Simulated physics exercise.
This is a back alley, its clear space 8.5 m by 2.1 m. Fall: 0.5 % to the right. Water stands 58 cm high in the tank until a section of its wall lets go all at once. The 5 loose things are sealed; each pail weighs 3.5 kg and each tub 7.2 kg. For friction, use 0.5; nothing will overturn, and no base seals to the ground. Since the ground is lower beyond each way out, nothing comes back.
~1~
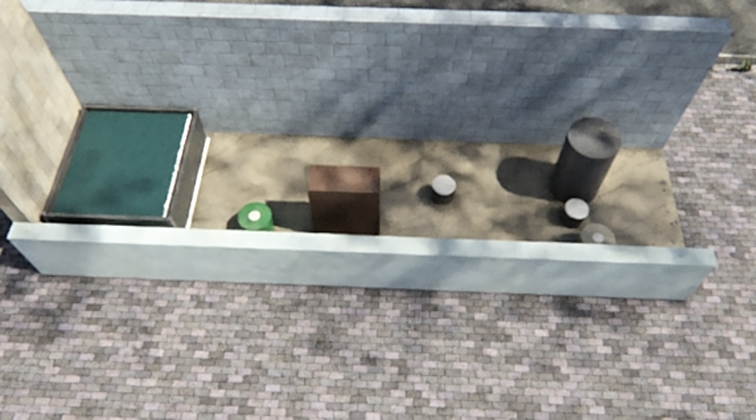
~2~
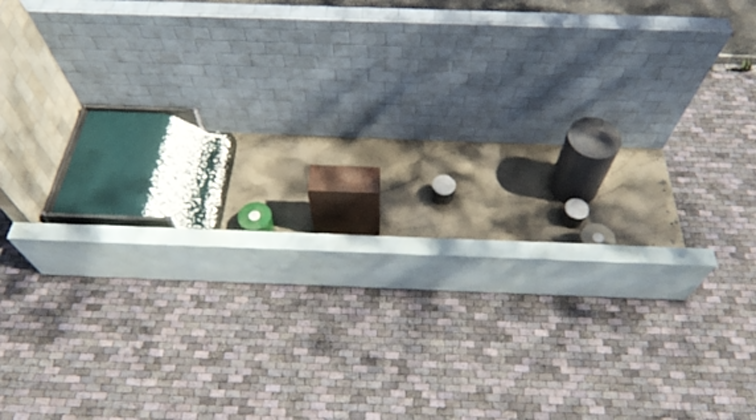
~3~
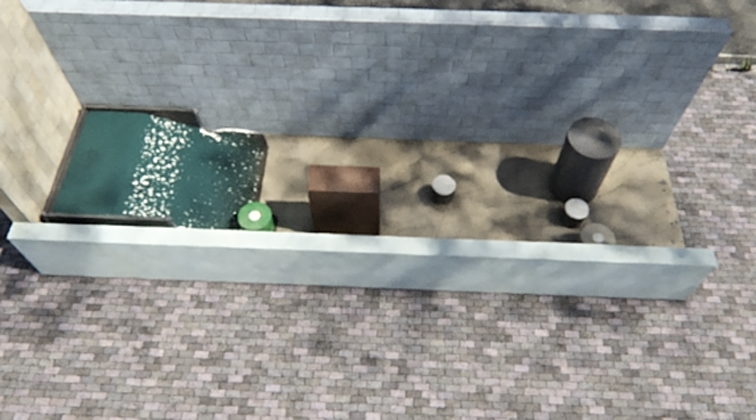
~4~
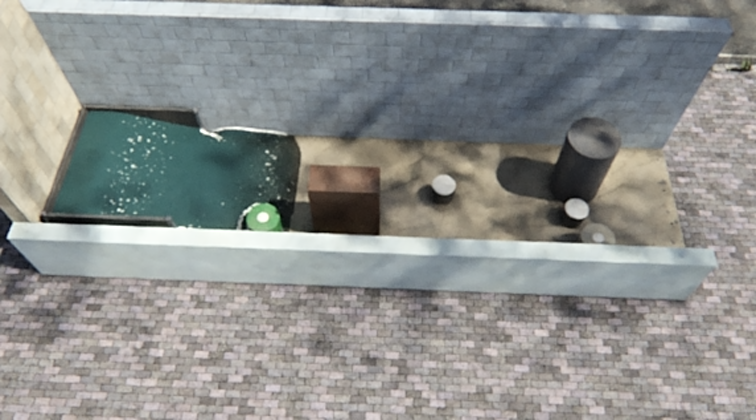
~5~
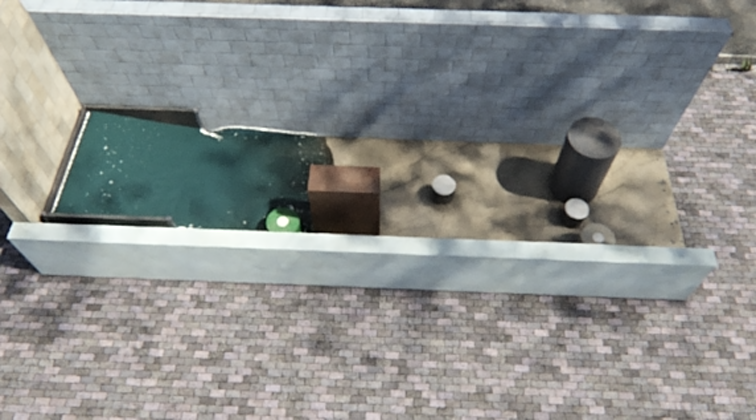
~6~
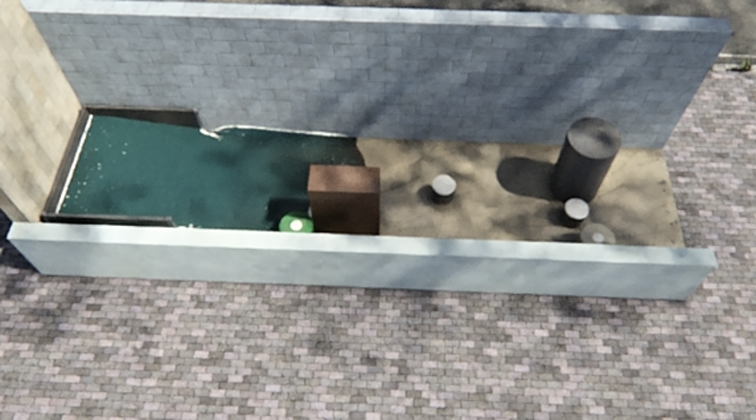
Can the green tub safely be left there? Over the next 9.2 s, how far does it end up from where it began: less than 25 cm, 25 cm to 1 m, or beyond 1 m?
It covers a small distance.
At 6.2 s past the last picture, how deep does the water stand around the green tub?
Depth: About 5 cm.
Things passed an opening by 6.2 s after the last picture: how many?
I make it 4.
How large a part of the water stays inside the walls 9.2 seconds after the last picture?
Close to 46 in a hundred parts remain.
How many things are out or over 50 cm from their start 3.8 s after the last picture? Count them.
The number I get is 5.
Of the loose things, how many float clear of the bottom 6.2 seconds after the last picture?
I count 0.
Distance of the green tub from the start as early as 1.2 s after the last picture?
Roughly 60 cm.
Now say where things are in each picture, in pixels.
The green tub at (254, 216) rests on the ground; 2.8 m2 under water; 0 of 5 have shifted, in the first frame.
The green tub at (254, 216) rests on the ground; water covers 3.8 m2; 0 of 5 have shifted, in the second frame.
The green tub at (255, 216) rests on the ground; water covers 4.7 m2; 0 of 5 have shifted, in the third frame.
The green tub at (263, 218) rests on the ground, 12 cm from its start; water covers 5.7 m2; 1 of 5 have shifted, in the fourth frame.
The green tub at (283, 222) rests on the ground, 41 cm from its start; water covers 6.6 m2; 1 of 5 have shifted, in the fifth frame.
The green tub at (296, 226) rests on the ground, 61 cm from its start; 7.4 m2 under water; 2 of 5 have shifted, in the sixth frame.
Then, 1.2 s after the last picture the green tub is near (296, 221), 0.6 m from its start, afloat; 0 of 5 are out; 2 afloat.
Then, 3.8 s after the last picture the green tub is near (298, 228), 0.6 m from its start, afloat; 4 of 5 are out; 1 afloat.
Then, 6.2 s after the last picture the green tub is near (298, 229), 0.6 m from its start, aground; 4 of 5 are out; 0 afloat.
Then, 9.2 s after the last picture the green tub is near (298, 229), 0.6 m from its start, aground; 4 of 5 are out; 0 afloat.
